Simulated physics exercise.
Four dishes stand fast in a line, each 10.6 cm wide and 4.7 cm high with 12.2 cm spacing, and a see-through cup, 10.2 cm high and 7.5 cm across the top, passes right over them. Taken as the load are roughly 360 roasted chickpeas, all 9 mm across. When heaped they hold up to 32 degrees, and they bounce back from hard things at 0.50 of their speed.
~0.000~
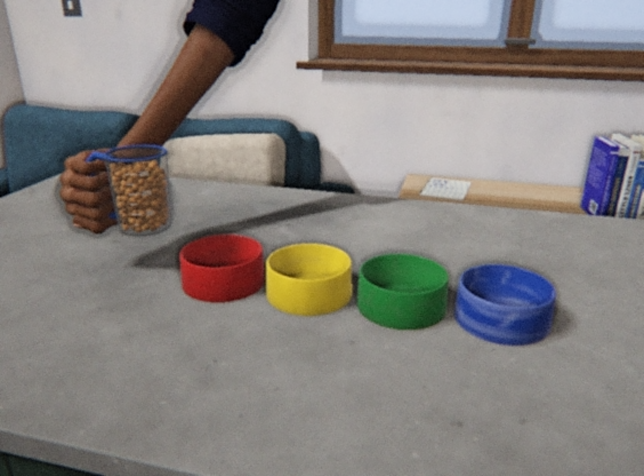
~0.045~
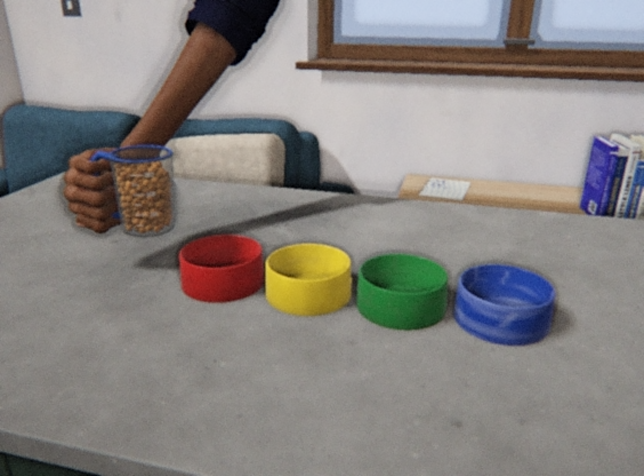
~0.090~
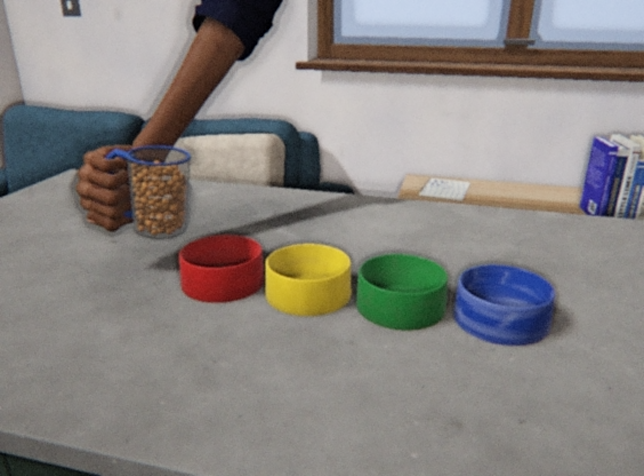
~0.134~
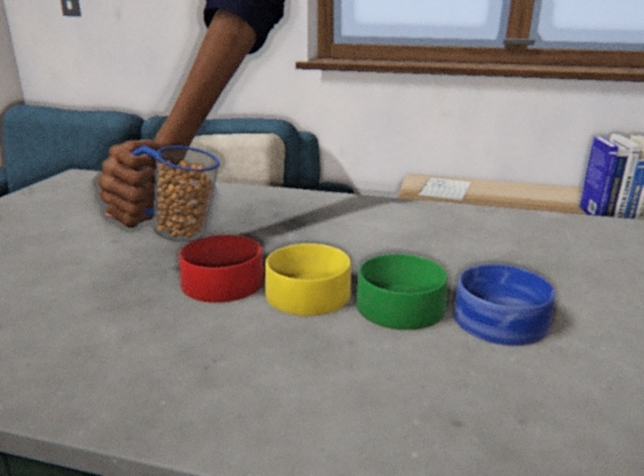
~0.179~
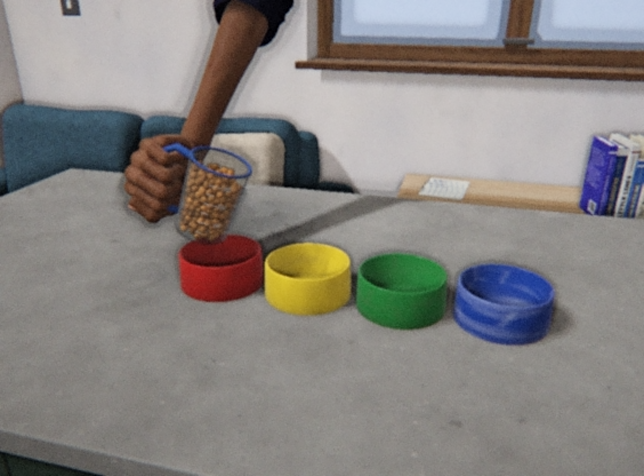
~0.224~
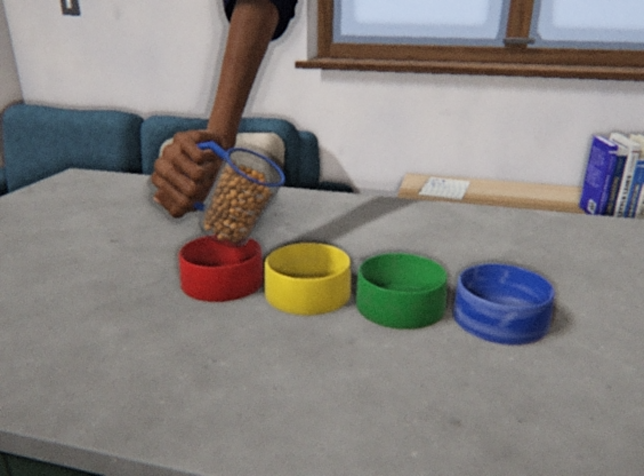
A hand holding a clear cup of roasted chickpeas moved it to the right across a gray table, tilting it steadily rightward above a row of red, yellow, green and blue dishes.
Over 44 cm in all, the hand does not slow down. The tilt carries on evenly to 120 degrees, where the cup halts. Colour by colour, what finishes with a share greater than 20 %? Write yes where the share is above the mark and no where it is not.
Red: No, blue: Yes, green: No, yellow: No, counter: Yes.
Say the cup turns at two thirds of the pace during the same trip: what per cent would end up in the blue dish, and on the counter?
In that case you'd see blue at 90 and the counter at 10.
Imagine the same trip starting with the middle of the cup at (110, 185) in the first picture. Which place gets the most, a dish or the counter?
The largest share ends at blue.
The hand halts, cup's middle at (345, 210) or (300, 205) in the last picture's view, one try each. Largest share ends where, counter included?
Green, then yellow.
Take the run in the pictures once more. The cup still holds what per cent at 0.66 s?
Some 55 per cent.
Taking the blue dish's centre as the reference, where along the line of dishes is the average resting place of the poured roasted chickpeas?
Roughly 8 cm away, on the larger-x side.
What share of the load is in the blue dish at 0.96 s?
I'd put it at about 50 % by that time.
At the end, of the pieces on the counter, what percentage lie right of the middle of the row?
Around 100 per cent of it.
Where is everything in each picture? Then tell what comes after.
The first picture shows cup at (141, 191), tilt 0 degrees, lip at (162, 155), moved 0.0 cm; middle of the pieces at (145, 193); red dish at (222, 251); yellow dish at (309, 261); green dish at (404, 273); blue dish at (507, 285).
The second picture shows cup at (145, 191), tilt 1 degrees, lip at (168, 157), moved 0.7 cm; middle of the pieces at (149, 194).
The third picture shows cup at (160, 193), tilt 6 degrees, lip at (186, 161), moved 2.9 cm; middle of the pieces at (163, 195).
The fourth picture shows cup at (184, 195), tilt 13 degrees, lip at (216, 167), moved 6.4 cm; middle of the pieces at (187, 198).
The fifth picture shows cup at (211, 197), tilt 21 degrees, lip at (249, 175), moved 10.3 cm; middle of the pieces at (214, 200).
The sixth picture shows cup at (239, 200), tilt 29 degrees, lip at (282, 183), moved 14.2 cm; middle of the pieces at (242, 203); red dish at (221, 250); yellow dish at (308, 261); green dish at (403, 272); blue dish at (505, 285). The cup turns about 175 degrees a second and travels 87 cm a second.
Then, at 0.49 s, tilt 75 degrees; cup holds 100 %.
After 0.66 s, tilt 105 degrees; cup holds 55 %, blue 15 %.
After 0.96 s, tilt 120 degrees; cup holds 5 %, blue 50 %.
At rest (1.7 s), red 0 %, blue 55 %, green 0 %, yellow 0 %, counter 45 %.
